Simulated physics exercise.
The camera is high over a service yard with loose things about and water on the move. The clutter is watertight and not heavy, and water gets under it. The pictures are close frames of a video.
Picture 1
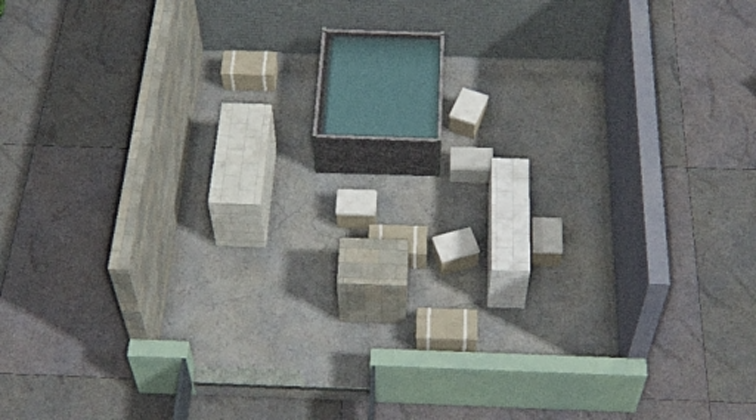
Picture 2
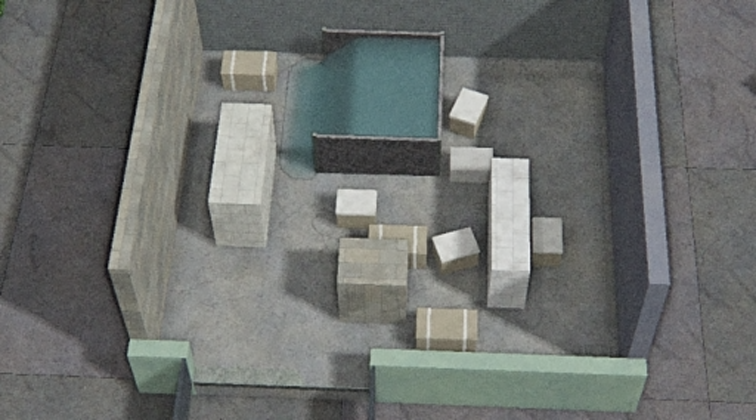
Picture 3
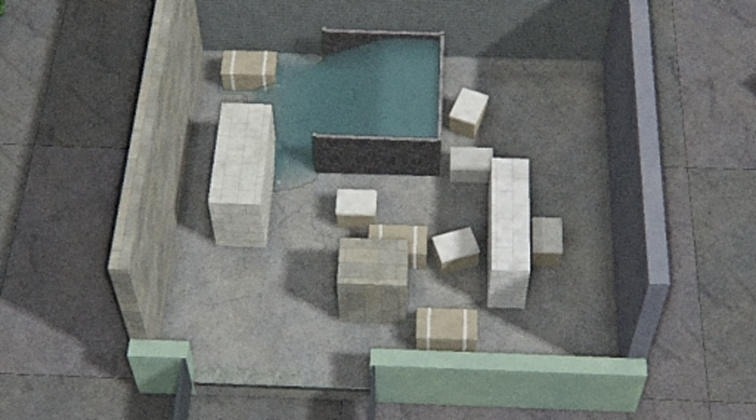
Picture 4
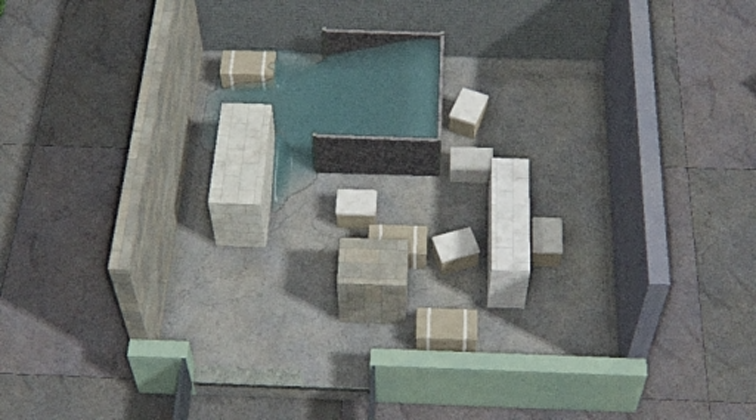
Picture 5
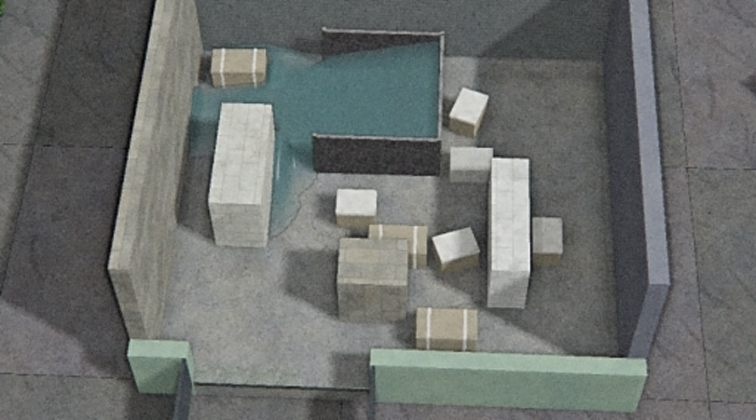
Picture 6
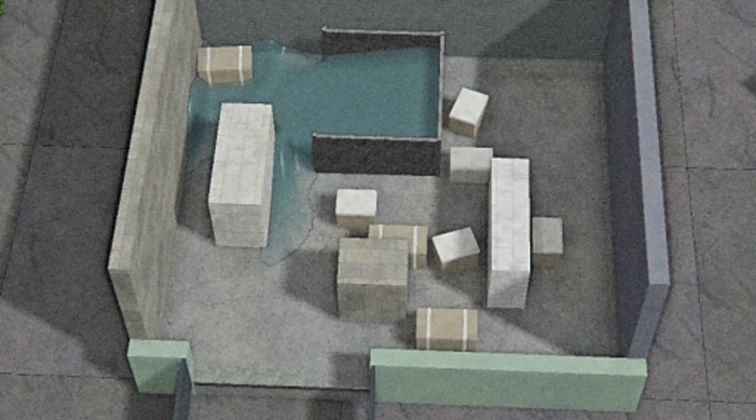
To begin with, teal water fills a dark-walled tank at the back of a walled yard scattered with boxes and blocks. The tank's left side opens and water pours out leftward, reaching a strapped tan box and a tall pale block. It then spreads around the block while the tan box shifts slightly left.
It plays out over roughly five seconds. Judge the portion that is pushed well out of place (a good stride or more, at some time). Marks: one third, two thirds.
Share: Under a third.
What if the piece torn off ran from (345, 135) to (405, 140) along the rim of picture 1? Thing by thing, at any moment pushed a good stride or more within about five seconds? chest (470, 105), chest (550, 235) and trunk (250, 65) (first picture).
As listed: Not that far, never so far, short of that.
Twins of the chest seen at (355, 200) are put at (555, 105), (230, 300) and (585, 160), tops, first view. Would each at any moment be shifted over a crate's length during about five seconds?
One after the other: Short of that, pushed that far, less than that.
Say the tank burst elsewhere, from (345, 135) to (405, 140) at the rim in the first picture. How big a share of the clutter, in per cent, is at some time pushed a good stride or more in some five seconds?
Close to 50 %.
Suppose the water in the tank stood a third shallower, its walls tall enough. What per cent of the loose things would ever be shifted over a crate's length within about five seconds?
Near 10 in a hundred.
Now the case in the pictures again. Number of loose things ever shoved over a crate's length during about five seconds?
It comes to 1.
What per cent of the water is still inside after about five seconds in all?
About 76 per cent.
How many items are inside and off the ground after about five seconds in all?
It comes to 1.
A moment on, 0 of 8 are well off their spots; 1 afloat.
Next, 0 of 8 are well off their spots; 1 afloat.
Later, 0 of 8 are well off their spots; 1 afloat.
In the end, 1 of 8 are well off their spots, and 1 have been at some point; 1 afloat.
